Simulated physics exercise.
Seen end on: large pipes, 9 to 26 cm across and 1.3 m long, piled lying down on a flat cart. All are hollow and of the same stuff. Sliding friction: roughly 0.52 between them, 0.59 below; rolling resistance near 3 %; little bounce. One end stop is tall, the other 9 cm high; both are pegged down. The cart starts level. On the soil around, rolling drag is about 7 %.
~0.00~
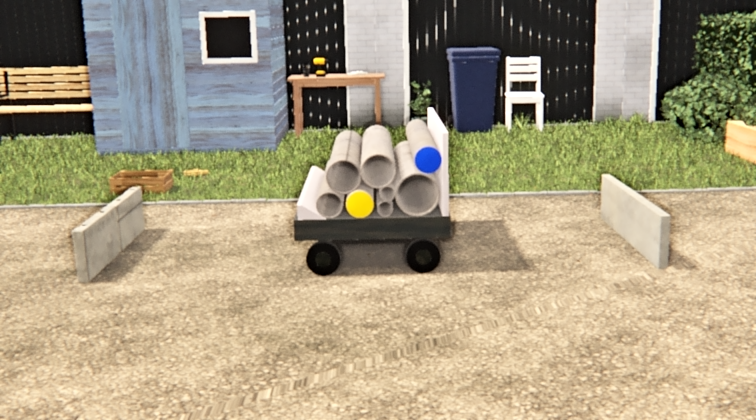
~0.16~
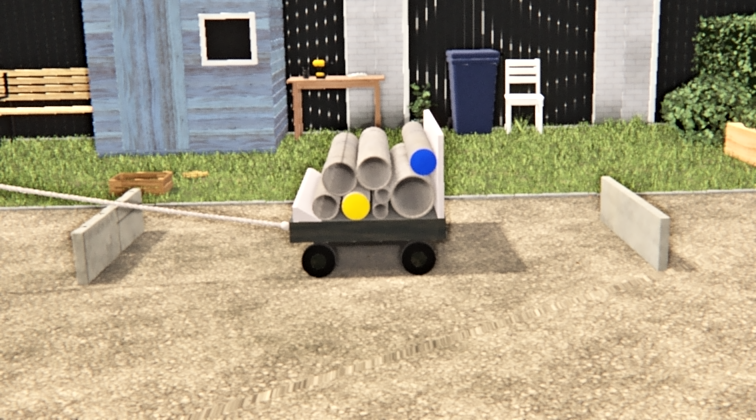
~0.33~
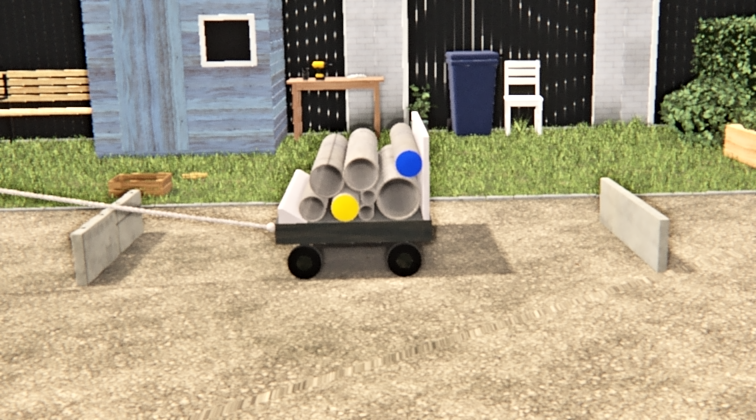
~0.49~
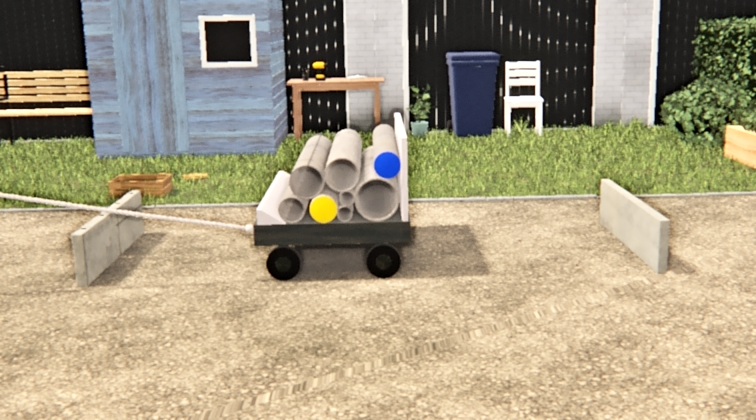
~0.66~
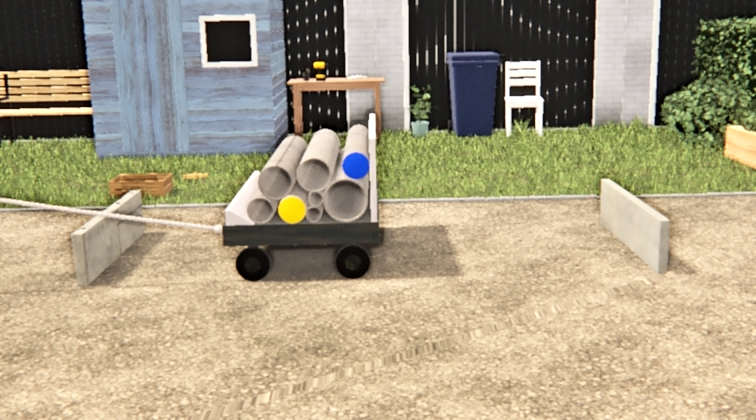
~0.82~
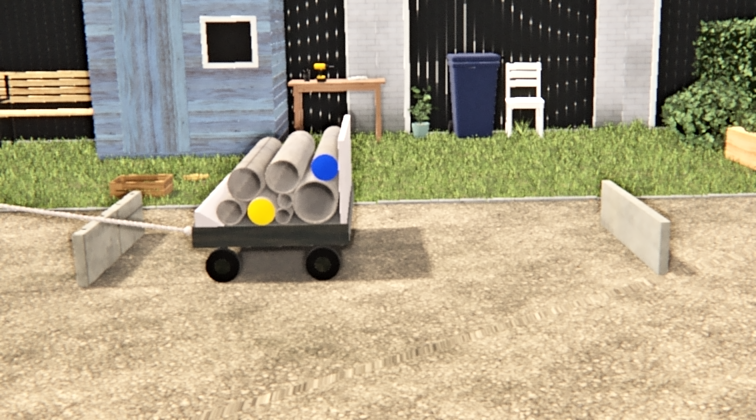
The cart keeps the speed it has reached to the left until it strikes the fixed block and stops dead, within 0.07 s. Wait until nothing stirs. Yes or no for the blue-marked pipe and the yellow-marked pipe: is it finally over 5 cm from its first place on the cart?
Blue: Yes; yellow: Yes.
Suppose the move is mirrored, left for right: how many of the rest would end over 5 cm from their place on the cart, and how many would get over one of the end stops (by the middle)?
Then 0 and 0.
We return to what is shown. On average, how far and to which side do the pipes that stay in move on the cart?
Some 5 cm leftwards.
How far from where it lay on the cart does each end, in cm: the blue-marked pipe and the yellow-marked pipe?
Blue-marked pipe: 15, yellow-marked pipe: 5.
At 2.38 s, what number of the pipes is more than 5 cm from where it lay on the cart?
6 by then.
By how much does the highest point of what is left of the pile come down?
About 5 cm.
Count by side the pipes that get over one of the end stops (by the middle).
Left 0, right 0.
After 1.05 s, cart 84 cm along; 0 now displaced over 5 cm; blue in place; yellow 2.4 cm right (moves measured on the cart).
After 1.40 s, cart 1.2 m along; 0 now displaced over 5 cm; blue 3 cm left; yellow in place.
After 1.65 s, cart 1.2 m along; 7 now displaced over 5 cm; blue 23 cm left; yellow 8 cm left.
After 2.38 s, cart 1.2 m along; 6 now displaced over 5 cm; blue 18 cm left and 3.3 cm down; yellow 8 cm left.
At rest by 3.4 s, 5 moved over 5 cm; not one over the end stops; blue 17 cm left and 3 cm down; yellow 7 cm left; top of the pile 38 cm high, from 41 cm.
